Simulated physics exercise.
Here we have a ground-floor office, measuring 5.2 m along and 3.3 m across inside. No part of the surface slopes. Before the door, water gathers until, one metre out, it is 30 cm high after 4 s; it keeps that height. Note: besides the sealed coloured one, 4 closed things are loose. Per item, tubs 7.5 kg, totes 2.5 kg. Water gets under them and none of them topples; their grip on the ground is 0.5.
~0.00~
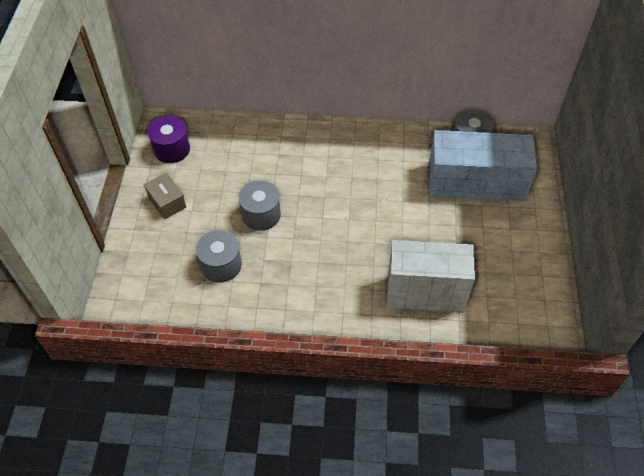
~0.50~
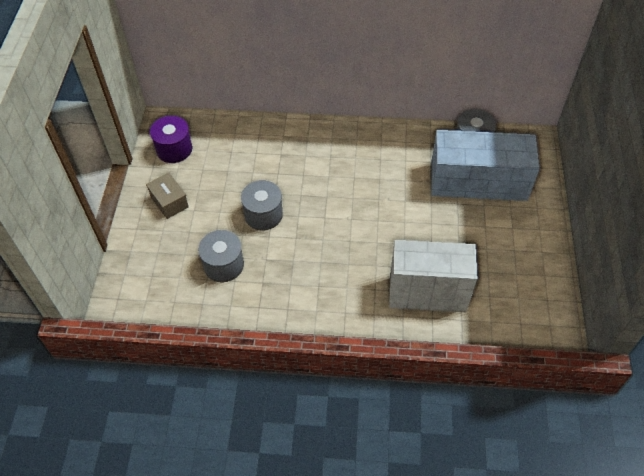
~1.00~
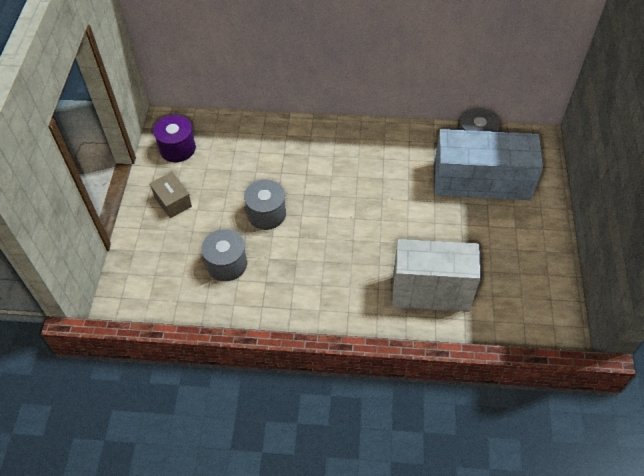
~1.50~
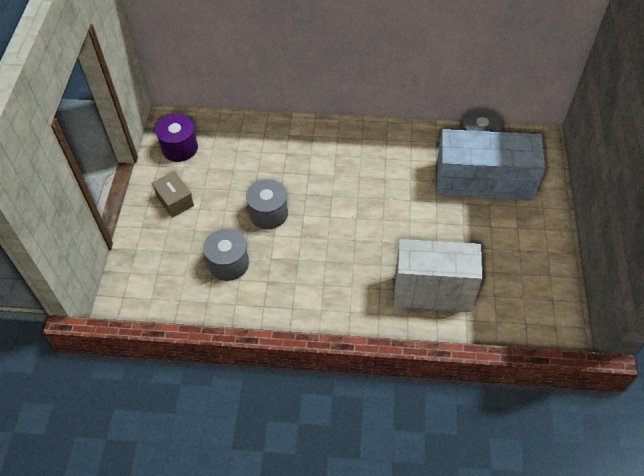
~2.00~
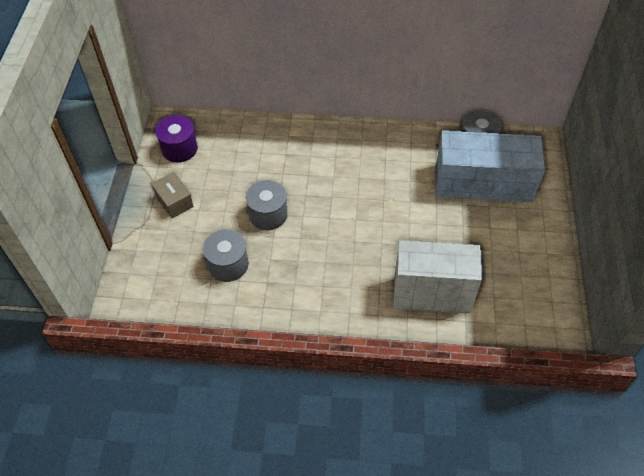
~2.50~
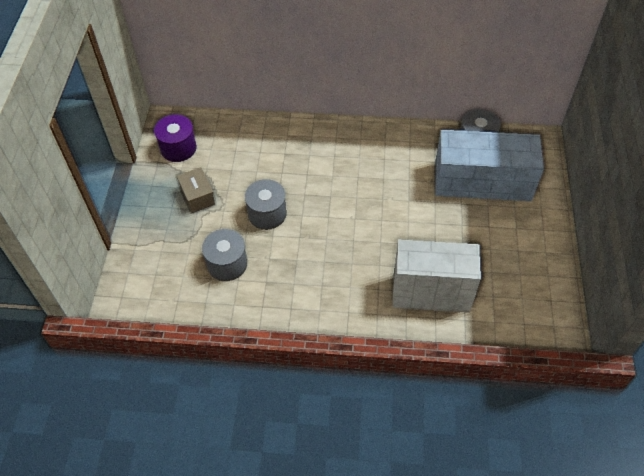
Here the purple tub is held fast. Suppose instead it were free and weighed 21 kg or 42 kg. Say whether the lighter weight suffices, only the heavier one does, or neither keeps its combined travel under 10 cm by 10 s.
Lighter wins.
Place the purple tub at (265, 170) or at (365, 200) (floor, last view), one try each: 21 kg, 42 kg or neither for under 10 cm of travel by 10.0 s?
Taking the two spots in turn, only the heavier keeps it, then only the heavier keeps it.
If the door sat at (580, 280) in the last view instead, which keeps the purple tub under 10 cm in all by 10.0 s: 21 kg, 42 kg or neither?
With that change, you need the heavier one.
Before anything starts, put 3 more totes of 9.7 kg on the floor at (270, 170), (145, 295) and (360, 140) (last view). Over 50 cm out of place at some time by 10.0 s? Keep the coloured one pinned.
The first comes out above the threshold, the second below the threshold, the third above the threshold.
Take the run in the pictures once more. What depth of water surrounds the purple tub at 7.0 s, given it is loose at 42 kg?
Something like 5 centimetres.
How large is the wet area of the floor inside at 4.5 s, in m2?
Near 9.5 m2 in all.
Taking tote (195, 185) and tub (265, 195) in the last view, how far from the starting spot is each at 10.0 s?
In turn: 350 cm, 250 cm.
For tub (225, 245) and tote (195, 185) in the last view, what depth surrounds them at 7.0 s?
5 and 10 cm.
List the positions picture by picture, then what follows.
In the first picture, the purple tub at (167, 130), on the bottom; water covers 0.0 m2; 0 of 5 have shifted.
In the second picture, the purple tub at (169, 130), on the bottom; 0.0 m2 under water; 0 of 5 have shifted.
In the third picture, the purple tub at (173, 129) rests on the ground; water covers 0.0 m2; 0 of 5 have shifted.
In the fourth picture, the purple tub at (175, 129) rests on the ground; water covers 0.0 m2; 0 of 5 have shifted.
In the fifth picture, the purple tub at (175, 129) rests on the ground; 0.3 m2 under water; 0 of 5 have shifted.
In the sixth picture, the purple tub at (173, 129), on the bottom; water covers 0.9 m2; 1 of 5 have shifted.
After 3.5 s the purple tub would be 0 cm from its start with 21 kg and 0 cm from its start with 42 kg; 3 cm of water round it then.
After 4.5 s the purple tub would be 0 cm from its start with 21 kg and 0 cm from its start with 42 kg; 4 cm of water round it then.
After 7.0 s the purple tub would be 0 cm from its start with 21 kg and 0 cm from its start with 42 kg; 5 cm of water round it then.
After 10.0 s the purple tub would be 0 cm from its start with 21 kg and 0 cm from its start with 42 kg; 7 cm of water round it then.
